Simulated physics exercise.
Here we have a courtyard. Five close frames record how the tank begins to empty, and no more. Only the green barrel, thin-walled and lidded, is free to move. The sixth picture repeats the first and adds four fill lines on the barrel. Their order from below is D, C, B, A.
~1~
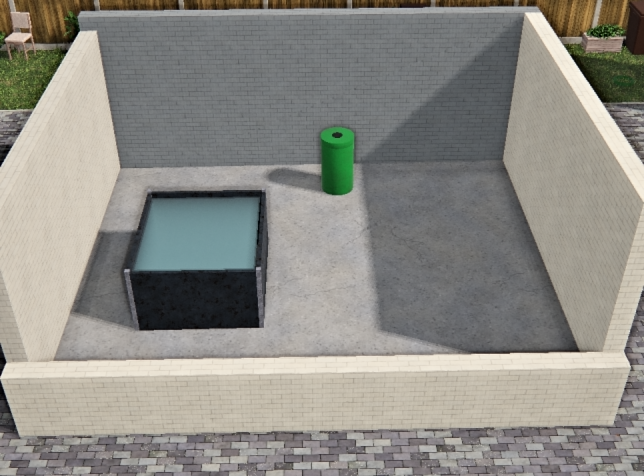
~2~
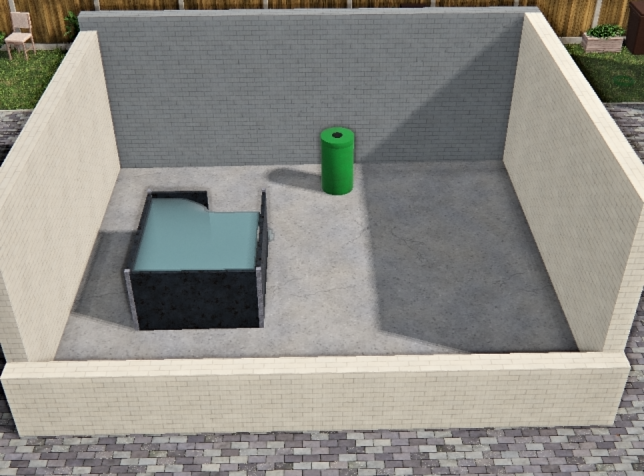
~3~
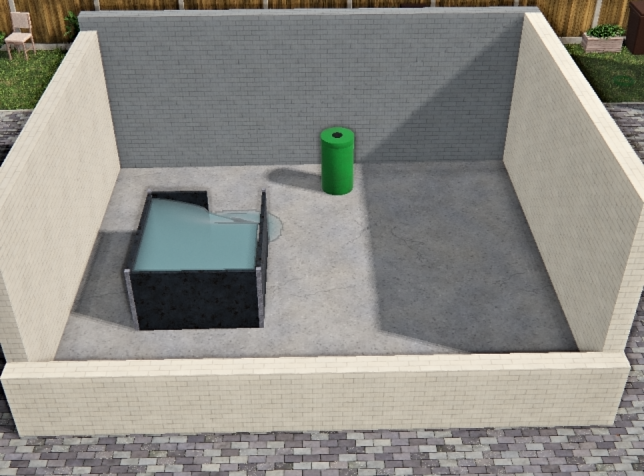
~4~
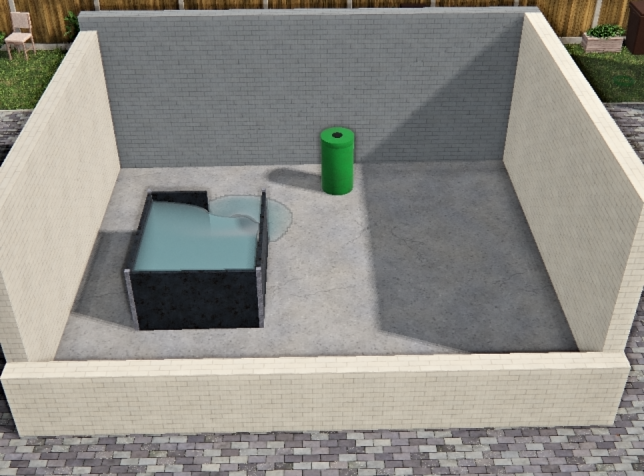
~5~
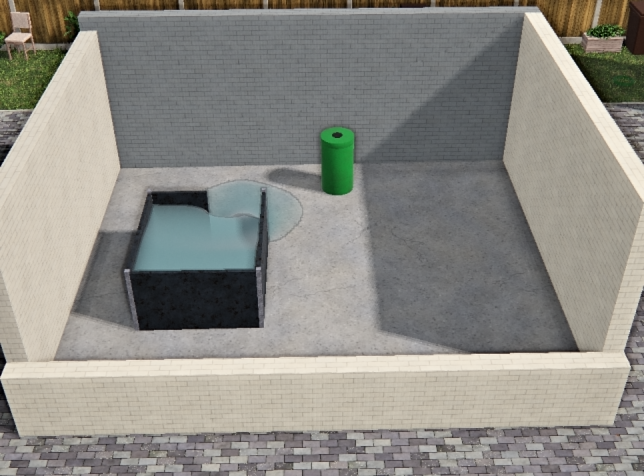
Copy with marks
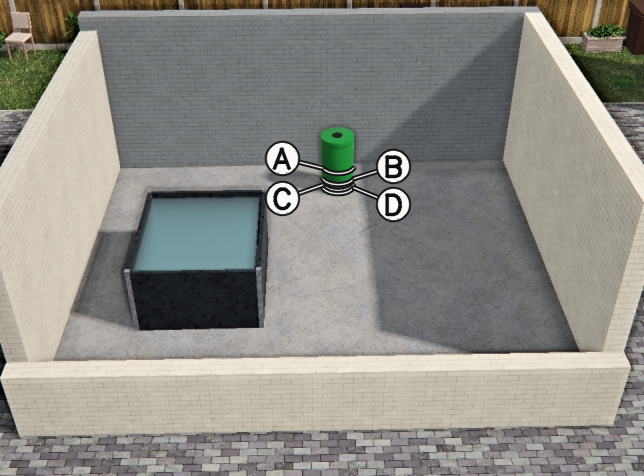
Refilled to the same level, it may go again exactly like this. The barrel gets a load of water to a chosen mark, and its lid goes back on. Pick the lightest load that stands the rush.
The answer is mark A.
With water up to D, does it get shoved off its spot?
Yes.
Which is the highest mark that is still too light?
That would be B.
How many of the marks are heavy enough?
One of them.
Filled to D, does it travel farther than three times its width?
Yes, it does.
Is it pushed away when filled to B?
Yes, it does.
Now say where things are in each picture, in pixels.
In the first frame, lid of the green barrel at (338, 135); tank full, its middle at (201, 234).
In the second frame, water covers 1 % of the ground, mostly out of sight from here.
In the third frame, water covers 3 % of the ground, mostly out of sight from here.
In the fourth frame, 5 % of the ground wet, in view closest to the barrel at (284, 222).
In the fifth frame, lid of the green barrel at (338, 135); 8 % of the ground wet, in view closest to the barrel at (289, 198).
On the marked copy, A at (338, 173); B at (338, 184); C at (338, 190); D at (338, 193); from the bottom up D, C, B, A.
With A, it does not move.
With B, it is pushed about its own width away.
With C, it is pushed about 5 times its own width away.
With D, it is pushed about 6 times its own width away.
